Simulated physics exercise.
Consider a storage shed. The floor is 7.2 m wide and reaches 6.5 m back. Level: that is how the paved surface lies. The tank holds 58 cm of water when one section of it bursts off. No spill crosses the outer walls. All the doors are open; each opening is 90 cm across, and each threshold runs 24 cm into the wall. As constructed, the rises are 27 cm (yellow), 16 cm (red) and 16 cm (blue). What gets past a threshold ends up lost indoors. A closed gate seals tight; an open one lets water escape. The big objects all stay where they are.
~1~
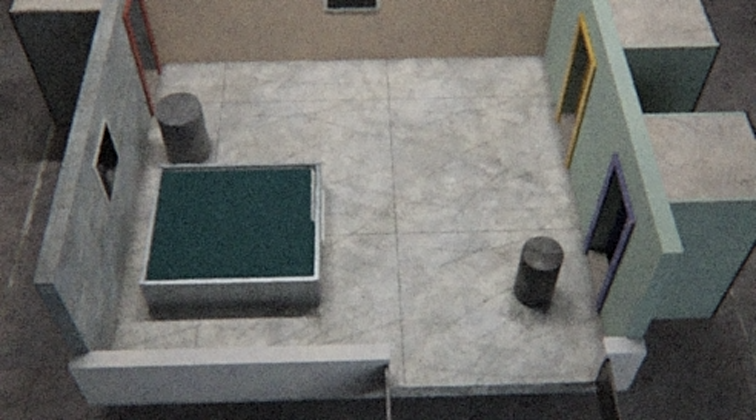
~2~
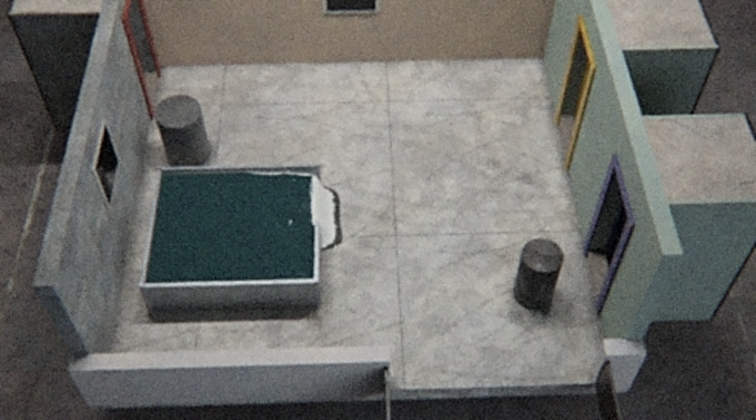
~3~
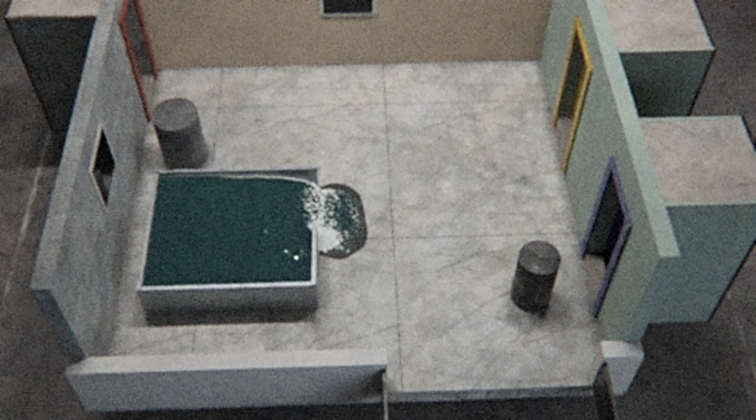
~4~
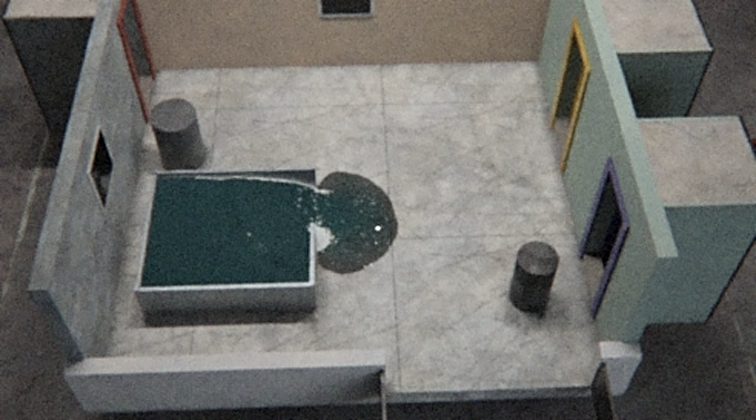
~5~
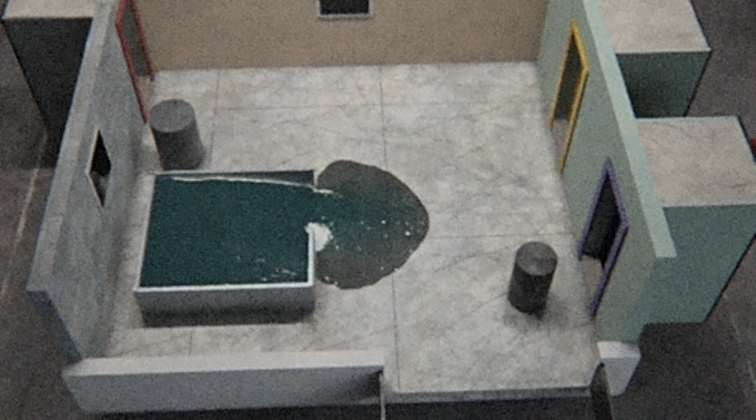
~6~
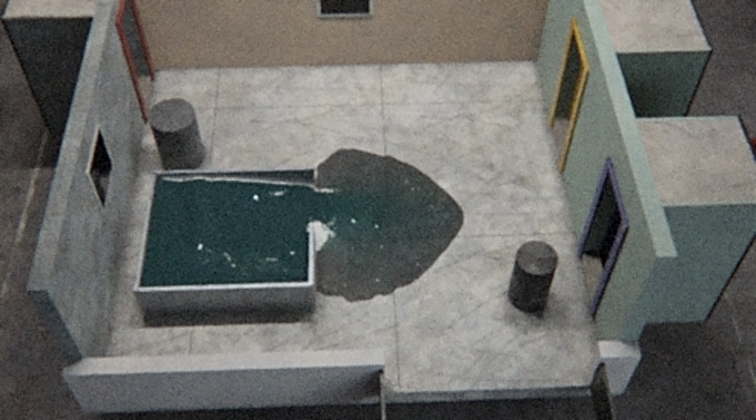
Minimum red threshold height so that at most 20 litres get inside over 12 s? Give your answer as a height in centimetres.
Close to 6 cm.
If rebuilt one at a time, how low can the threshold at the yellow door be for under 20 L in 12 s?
The yellow one would have to be about 14.0 cm high.
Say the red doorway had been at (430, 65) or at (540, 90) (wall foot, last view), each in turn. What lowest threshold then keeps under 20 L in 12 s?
You'd want about 7.5 cm there first, then about 13.5 cm.
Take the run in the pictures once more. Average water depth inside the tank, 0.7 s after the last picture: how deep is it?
Around 45 cm on average.
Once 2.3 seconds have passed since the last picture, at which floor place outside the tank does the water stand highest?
At about pixel (529, 61).
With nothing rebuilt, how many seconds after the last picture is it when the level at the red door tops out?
9.0 s.
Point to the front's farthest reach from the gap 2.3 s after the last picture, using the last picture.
Roughly at (529, 61) in the last view.
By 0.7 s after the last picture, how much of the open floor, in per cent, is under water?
Some 30 per cent is wet.
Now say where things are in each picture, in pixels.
The tank at (235, 223) is whole and still, 58 cm deep; the red door at (144, 51) is dry, in the first frame.
Water pours out at (317, 209) and has run 0.3 m, to (335, 242); about 8 cm deep outside, 58 cm at the back, in the second frame.
The gap is at (314, 214), the front 0.8 m out at (363, 234); the back of the tank holds 58 cm, in the third frame.
Water pours out at (313, 215) and has run 1.2 m, to (391, 234); about 7 cm deep outside, 58 cm at the back, in the fourth frame.
The front is at (423, 231), 1.8 m from the gap at (311, 215); 2.9 m2 of floor is wet, 58 cm left at the back, in the fifth frame.
Water pours out at (312, 215) and has run 2.3 m, to (456, 223); about 4 cm deep outside, 58 cm at the back; 3.7 m in a straight line remain to the red door at (137, 57), in the sixth frame.
Then, 0.7 s after the last picture water covers 30 % of the floor, deepest (36 cm) near (319, 218); it has not reached the red door.
Then, 2.3 s after the last picture water covers 50 % of the floor, deepest (32 cm) near (529, 61); it has not reached the red door.
Then, 11.3 s after the last picture water covers 85 % of the floor, deepest (10 cm) near (159, 104); 9 cm at the red door, 0 litres in over its 16 cm threshold.
At the red door as built, the water peaked near 10 cm, 9.1 s after the last picture.
With a threshold of 5.5 cm, 28 litres would have come in within the 12 s; with 7.5 cm, 8 litres. So under 20 litres takes about 6 cm.
